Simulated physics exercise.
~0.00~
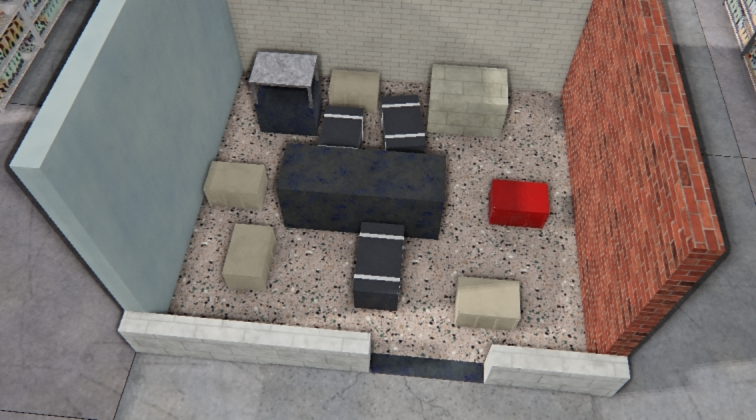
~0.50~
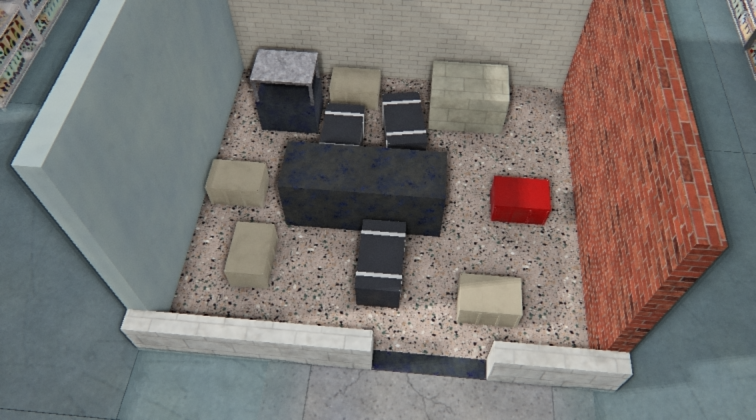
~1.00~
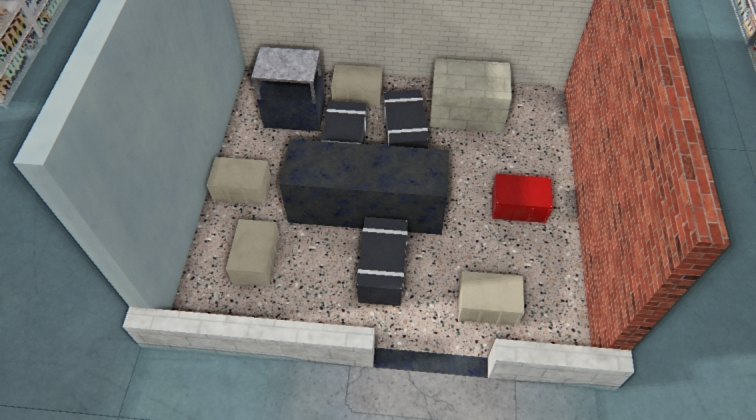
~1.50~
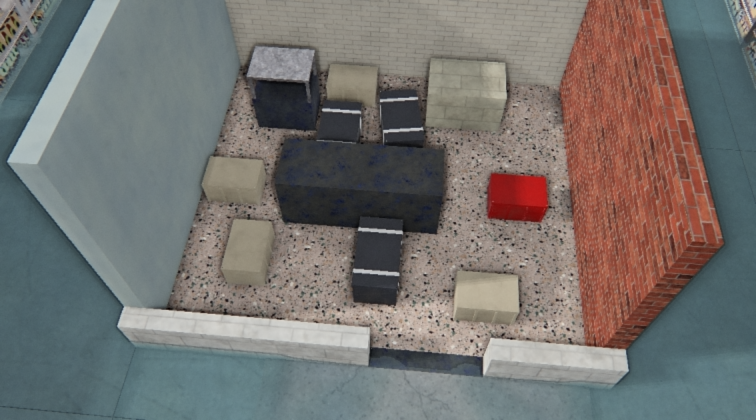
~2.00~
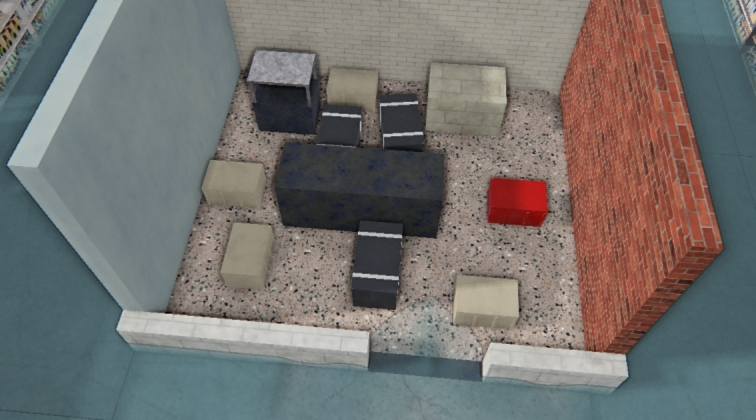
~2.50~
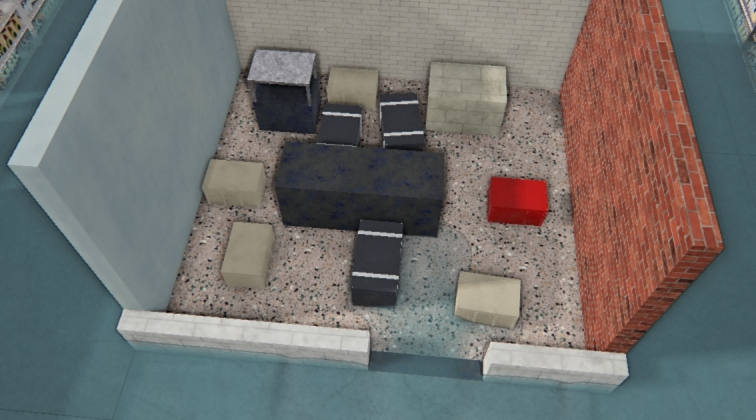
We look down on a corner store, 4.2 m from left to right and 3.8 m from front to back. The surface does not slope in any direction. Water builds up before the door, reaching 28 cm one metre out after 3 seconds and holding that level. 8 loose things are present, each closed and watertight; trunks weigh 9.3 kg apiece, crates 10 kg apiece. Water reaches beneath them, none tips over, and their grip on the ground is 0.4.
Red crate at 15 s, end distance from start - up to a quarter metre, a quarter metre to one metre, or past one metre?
Final distance: Above a metre.
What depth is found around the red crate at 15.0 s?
25 cm or so.
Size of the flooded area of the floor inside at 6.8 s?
Somewhere about 13 m2, give or take.
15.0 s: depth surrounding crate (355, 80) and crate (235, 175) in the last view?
About 19 and 20 cm.
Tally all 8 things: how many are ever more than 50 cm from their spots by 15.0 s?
It adds up to 7.
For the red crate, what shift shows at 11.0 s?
Displacement near 150 cm.
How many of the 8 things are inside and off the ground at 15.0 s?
It comes to 8.
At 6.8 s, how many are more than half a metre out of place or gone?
4.
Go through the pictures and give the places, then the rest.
The first picture shows the red crate at (521, 196), on the bottom; 0.0 m2 under water; 0 of 8 have shifted.
The second picture shows the red crate at (522, 192), on the bottom; water covers 0.0 m2; 0 of 8 have shifted.
The third picture shows the red crate at (524, 190) rests on the ground; water covers 0.0 m2; 0 of 8 have shifted.
The fourth picture shows the red crate at (519, 190) rests on the ground; water covers 0.0 m2; 0 of 8 have shifted.
The fifth picture shows the red crate at (519, 194), on the bottom; 0.4 m2 under water; 0 of 8 have shifted.
The sixth picture shows the red crate at (519, 193) rests on the ground; water covers 1.1 m2; 0 of 8 have shifted.
After 3.5 s the red crate is near (524, 192), 0.1 m from its start, aground; 0 afloat.
After 6.8 s the red crate is near (521, 83), 1.6 m from its start, afloat; 4 afloat.
After 11.0 s the red crate is near (524, 78), 1.6 m from its start, afloat; 8 afloat.
After 15.0 s the red crate is near (525, 75), 1.6 m from its start, afloat; 8 afloat.
